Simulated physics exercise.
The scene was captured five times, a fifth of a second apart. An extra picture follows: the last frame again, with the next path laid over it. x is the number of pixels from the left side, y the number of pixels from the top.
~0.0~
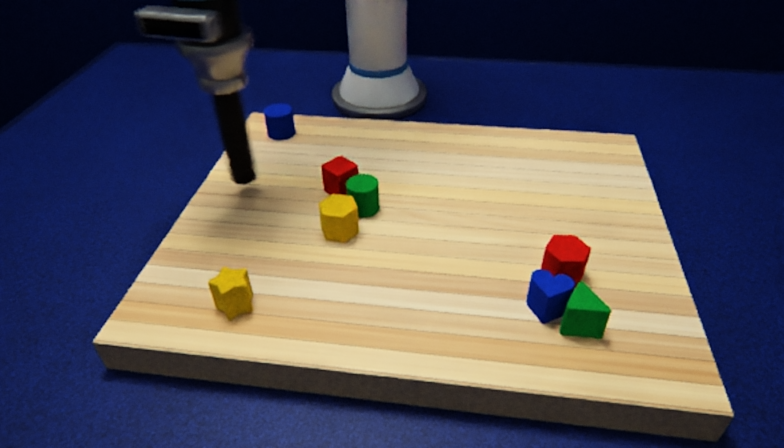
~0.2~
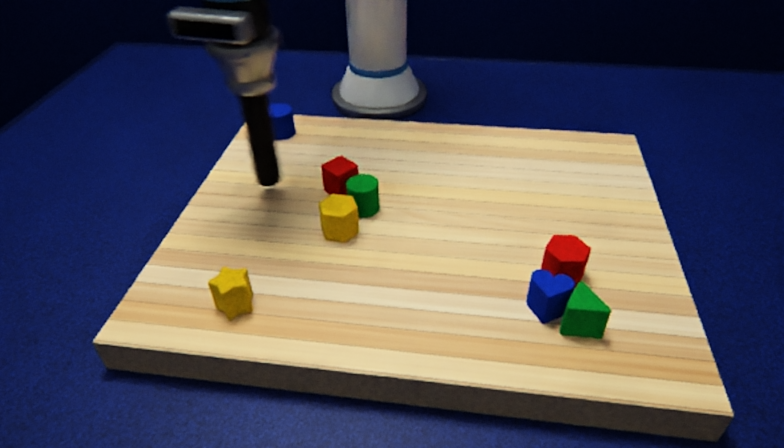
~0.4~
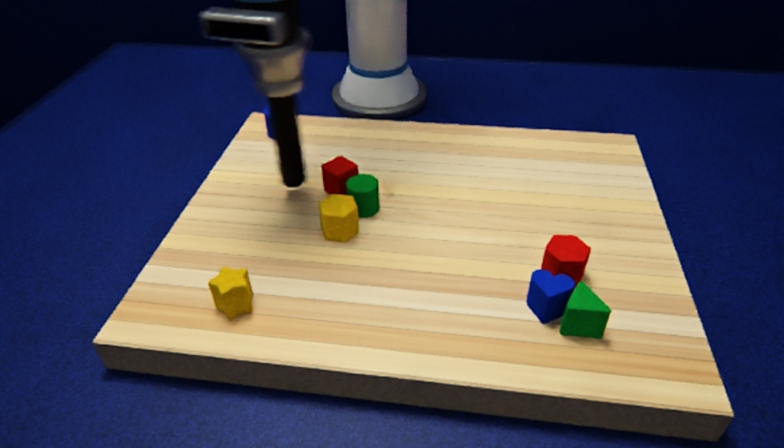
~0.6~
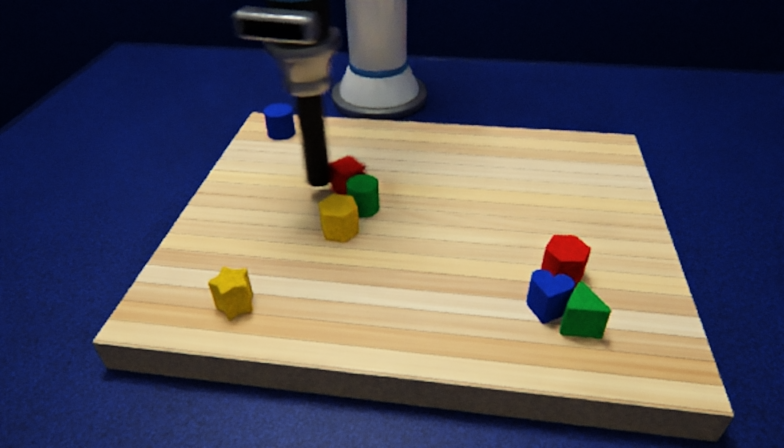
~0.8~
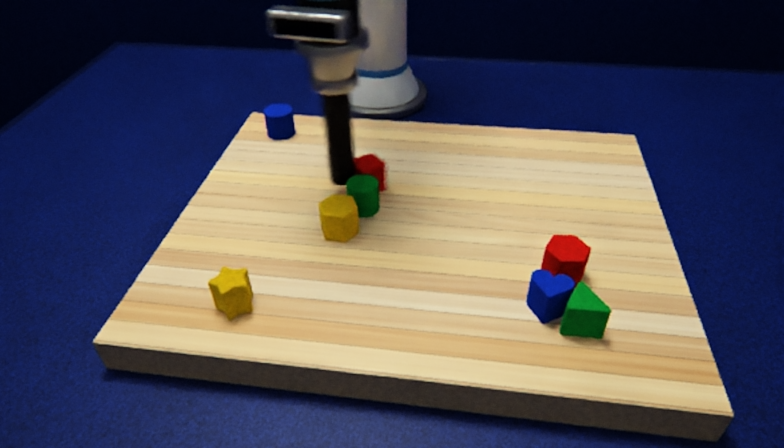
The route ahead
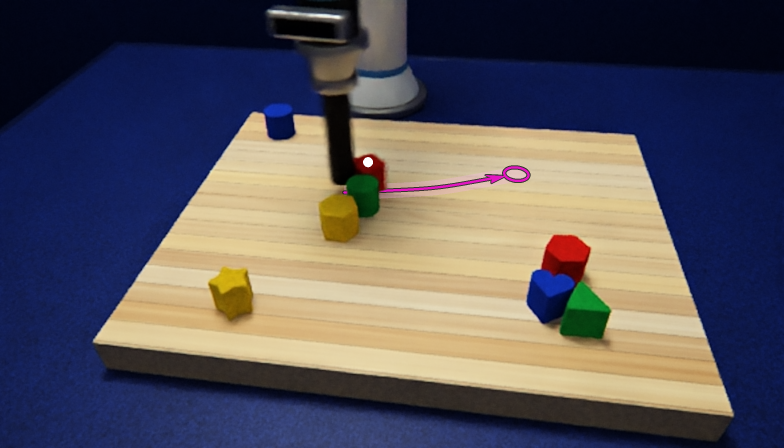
A black tool moves right across the board and pushes the red block rightward.
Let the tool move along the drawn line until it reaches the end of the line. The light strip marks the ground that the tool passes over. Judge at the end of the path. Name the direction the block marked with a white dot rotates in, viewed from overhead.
From above, counter-clockwise.
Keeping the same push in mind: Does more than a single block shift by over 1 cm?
No, it doesn't check out.
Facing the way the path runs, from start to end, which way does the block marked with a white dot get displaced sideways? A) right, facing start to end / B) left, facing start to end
Choice B: Left, facing start to end.
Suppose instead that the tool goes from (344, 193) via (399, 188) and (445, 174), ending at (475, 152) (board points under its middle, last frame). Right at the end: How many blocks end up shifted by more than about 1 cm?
Counting only shifts above 1 cm, I get one block.
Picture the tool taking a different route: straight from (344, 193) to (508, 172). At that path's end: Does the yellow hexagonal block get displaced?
Final answer: No.
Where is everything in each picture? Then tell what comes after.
In the first frame, lower end of the tool (245, 179), tops of blocks, yellow hexagonal block (338, 205), green circle (362, 183), red square piece (339, 165).
In the second frame, tool (269, 181), blocks as before.
In the third frame, tool (294, 181), blocks as before.
In the fourth frame, tool (319, 181), red square piece (347, 164).
In the fifth frame, tool (343, 180), yellow hexagonal block (338, 205), green circle (362, 183), red square piece (368, 162).
The drawn path runs from (344, 193) through (404, 190) and (462, 184) to (516, 174); the dot is on the red square piece.
The first path, step by step. One third of the way, tool (405, 177); green circle (367, 183); red square piece (427, 156), turned 20° anticlockwise.
Two thirds of the way, tool (464, 171); green circle (367, 183); red square piece (464, 145), turned 65° anticlockwise.
At the end, tool (518, 161); yellow hexagonal block not moved; green circle (367, 183); red square piece (466, 144), turned 75° anticlockwise.
